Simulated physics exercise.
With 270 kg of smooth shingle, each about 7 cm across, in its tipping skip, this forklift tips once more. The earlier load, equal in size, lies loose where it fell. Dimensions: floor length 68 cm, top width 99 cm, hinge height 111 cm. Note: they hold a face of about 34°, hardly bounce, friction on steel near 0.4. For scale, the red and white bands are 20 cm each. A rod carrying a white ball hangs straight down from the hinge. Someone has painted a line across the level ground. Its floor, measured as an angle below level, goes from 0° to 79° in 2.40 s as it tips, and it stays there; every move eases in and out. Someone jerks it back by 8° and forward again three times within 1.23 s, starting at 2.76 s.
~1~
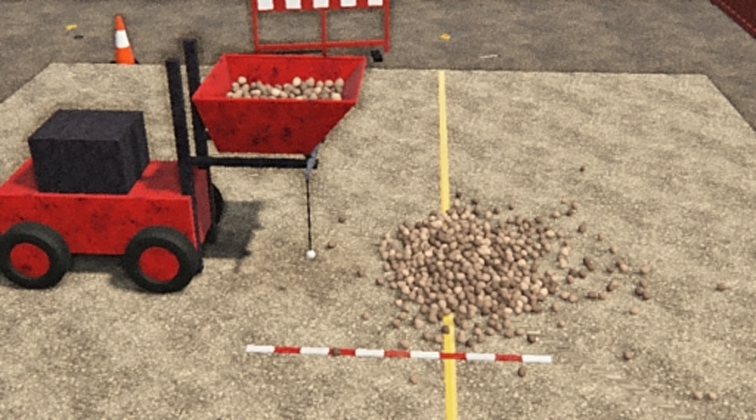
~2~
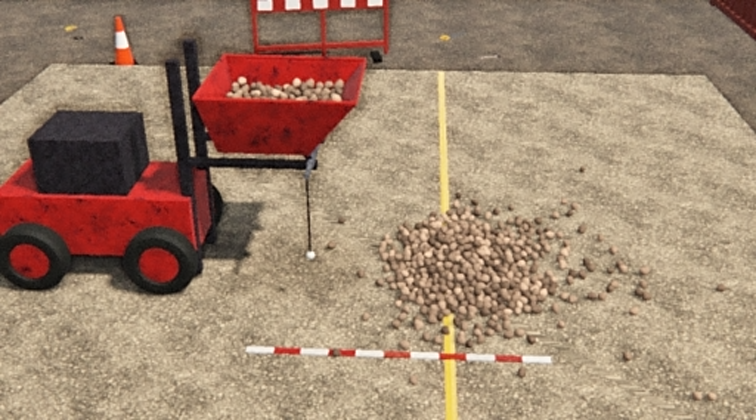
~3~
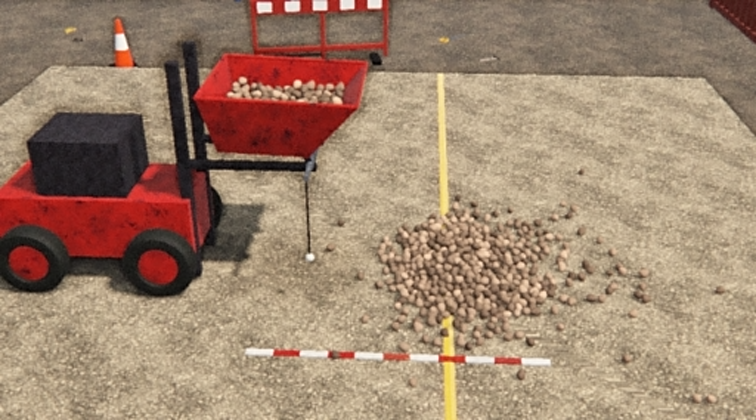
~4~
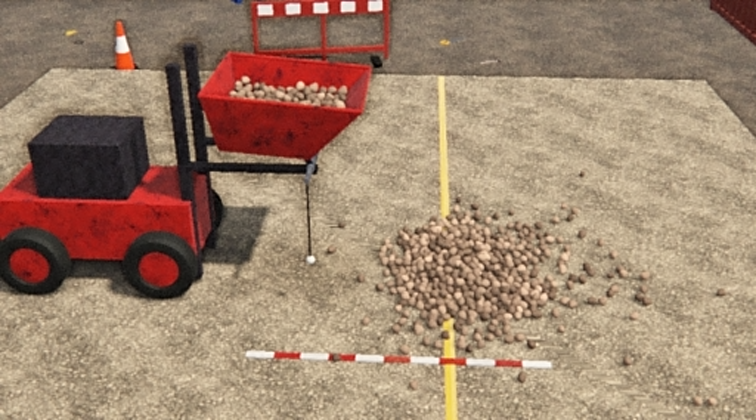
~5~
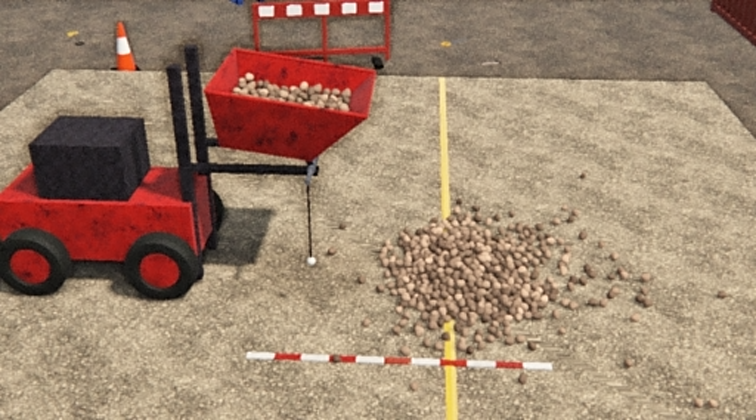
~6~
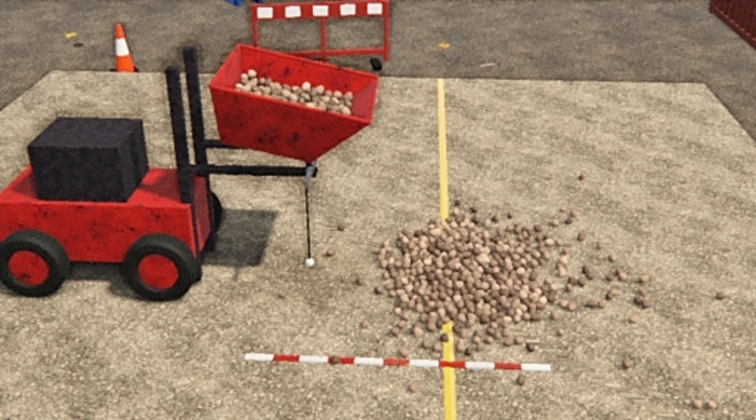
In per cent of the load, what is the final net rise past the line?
It comes to roughly 68 per cent.
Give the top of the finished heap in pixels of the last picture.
I'd put the top near (463, 252).
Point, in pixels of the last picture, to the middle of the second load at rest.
Middle: Approx. (463, 262) px.
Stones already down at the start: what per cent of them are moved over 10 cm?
Some 15 percent, give or take.
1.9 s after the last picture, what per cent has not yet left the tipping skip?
Some 15 %, roughly, is held.
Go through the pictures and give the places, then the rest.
In the first frame, the tipping skip is at 0°, its lip at (355, 102); the top of the load is at (311, 91). The earlier load is highest near (460, 251), 16 cm above ground level, 34 % short of the line, 66 % past the line.
In the second frame, the tipping skip is at 1°, its lip at (356, 104); the top of the load is at (307, 90).
In the third frame, lip at (358, 107), floor tilted 2°, highest stones at (284, 93).
In the fourth frame, lip at (362, 112), floor tilted 5°, highest stones at (254, 93).
In the fifth frame, the tipping skip is at 8°, its lip at (367, 117); the top of the load is at (254, 90).
In the sixth frame, lip at (370, 123), floor tilted 12°, highest stones at (247, 87).
Then, 1.2 s after the last picture the floor is at 67°; in per cent of one load, 100 in the tipping skip, 34 short of the line, 66 past the line; the foremost stones are at (663, 316).
Then, 1.9 s after the last picture the floor is at 79°; in per cent of one load, 17 in the tipping skip, 75 short of the line, 108 past the line; the foremost stones are at (663, 316).
Then, 3.8 s after the last picture the floor is at 79°; in per cent of one load, 0 in the tipping skip, 66 short of the line, 134 past the line; the foremost stones are at (663, 316).
Then, 6.3 s after the last picture the floor is at 79°; in per cent of one load, 0 in the tipping skip, 66 short of the line, 134 past the line; the foremost stones are at (663, 316). Net gain past the line, 68.
